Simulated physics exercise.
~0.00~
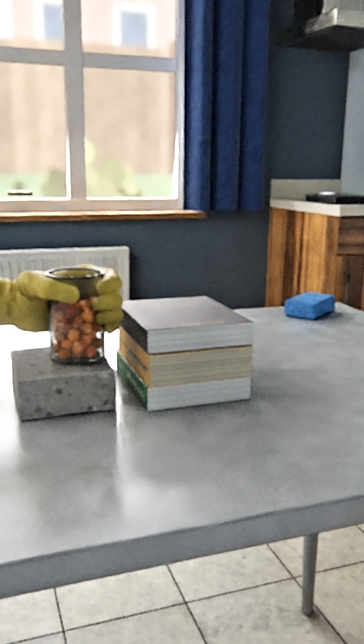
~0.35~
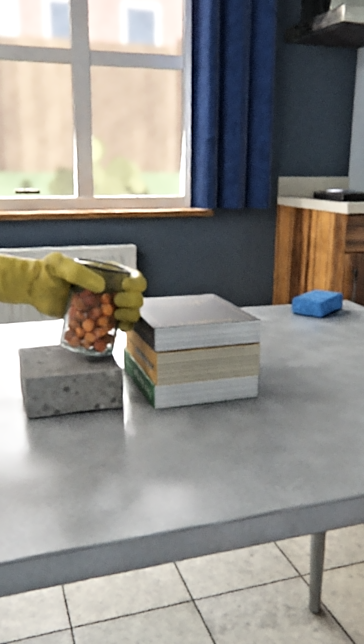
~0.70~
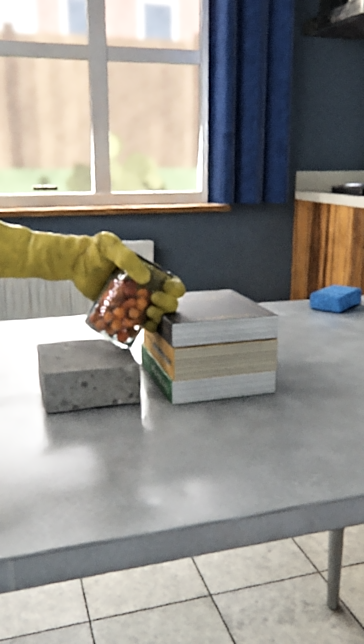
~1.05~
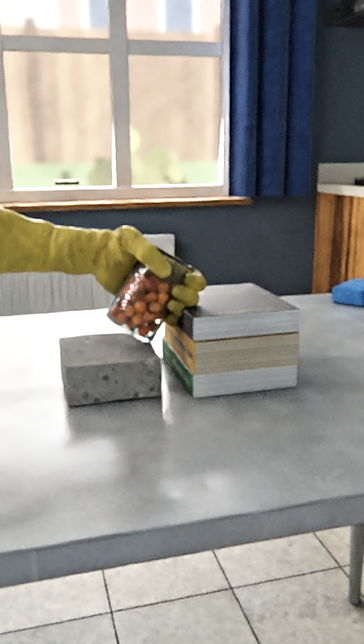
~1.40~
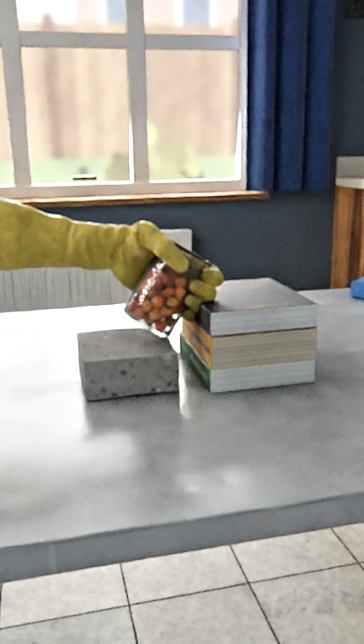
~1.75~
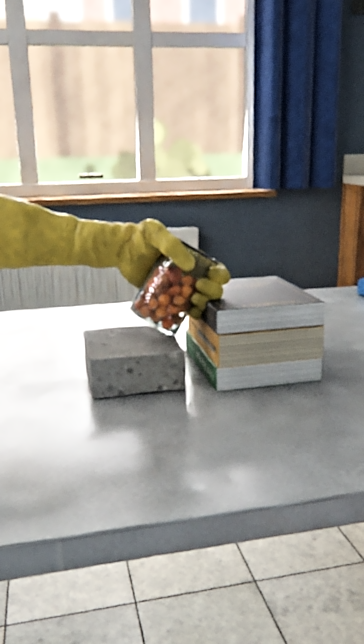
A hand in a yellow rubber glove holds a lidded glass jar, partly filled with small orange-brown pieces, upright on a speckled grey block at the left of a grey table. The view is from the front and slightly above, in a room with a window, blue curtain and radiator behind. A stack of books stands right of the block, with a blue sponge farther right. The hand tips the jar rightward, and the pieces shift inside as it leans toward the books. As the view pans left, the jar settles tilted against the stack, still held, with everything inside.
